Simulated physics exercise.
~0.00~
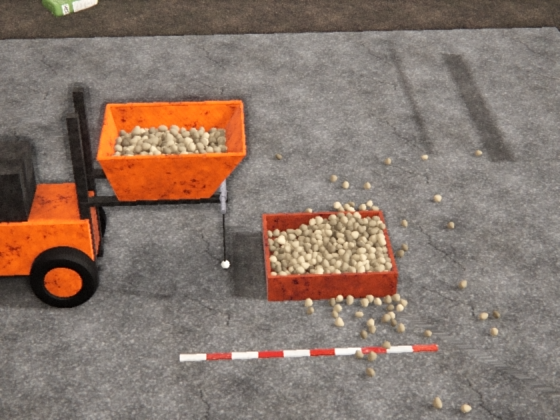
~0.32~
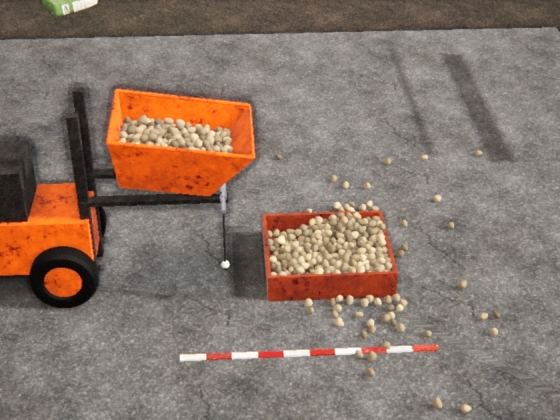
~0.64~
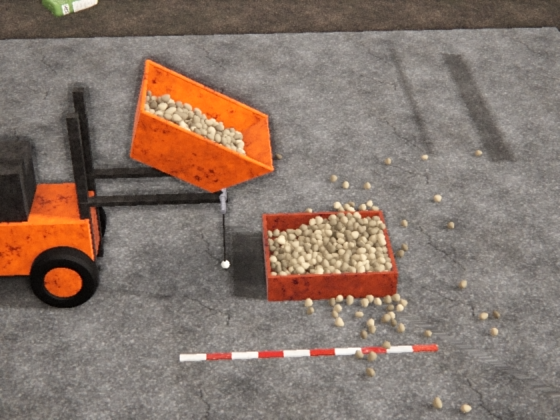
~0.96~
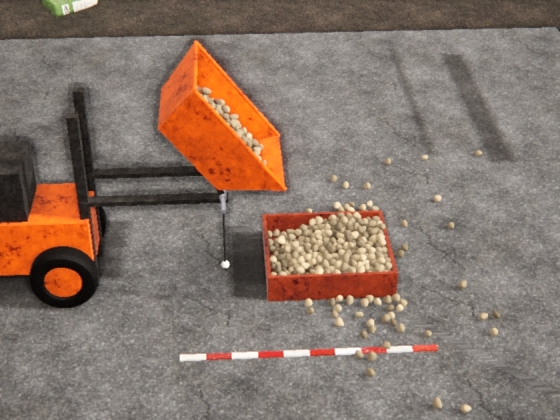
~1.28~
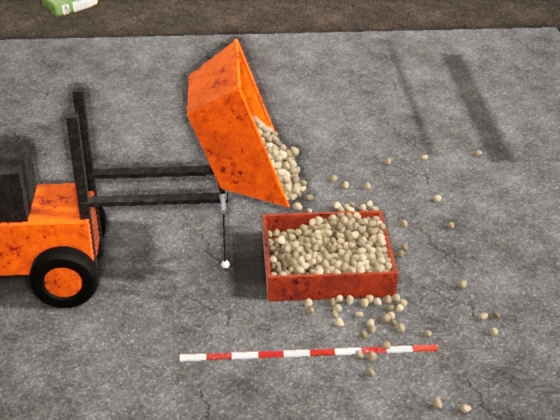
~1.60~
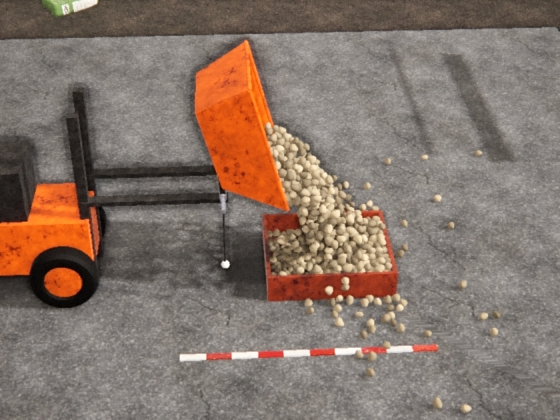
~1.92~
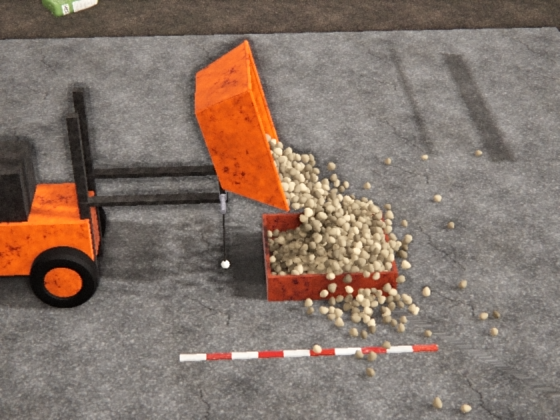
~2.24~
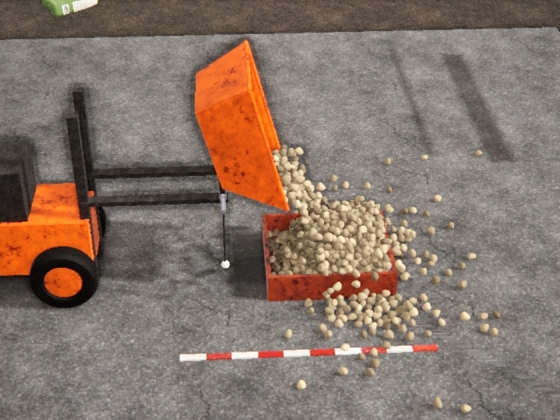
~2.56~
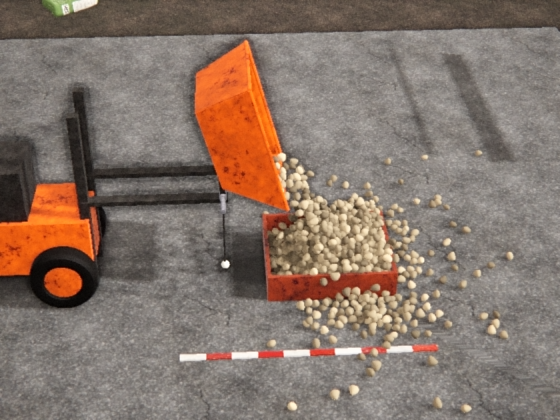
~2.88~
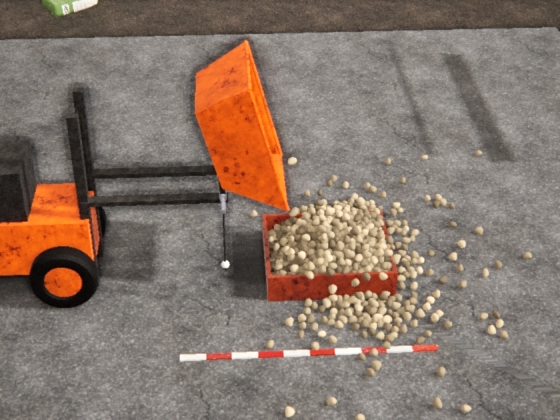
To begin with, an orange forklift on grey ground holds up an orange skip of pale round stones, left of a red bin already heaped with similar stones, some scattered around it. The skip tips to the right, slowly at first, and the stones slide toward its lower edge. Once it is steeply tilted, they pour out onto the heap in the bin. The skip then stays still while the stream thins, and many stones spill over the front and right sides, a few rolling past the red and white striped bar. Finally the skip is empty, and the bin stands heaped, with more stones strewn around it.
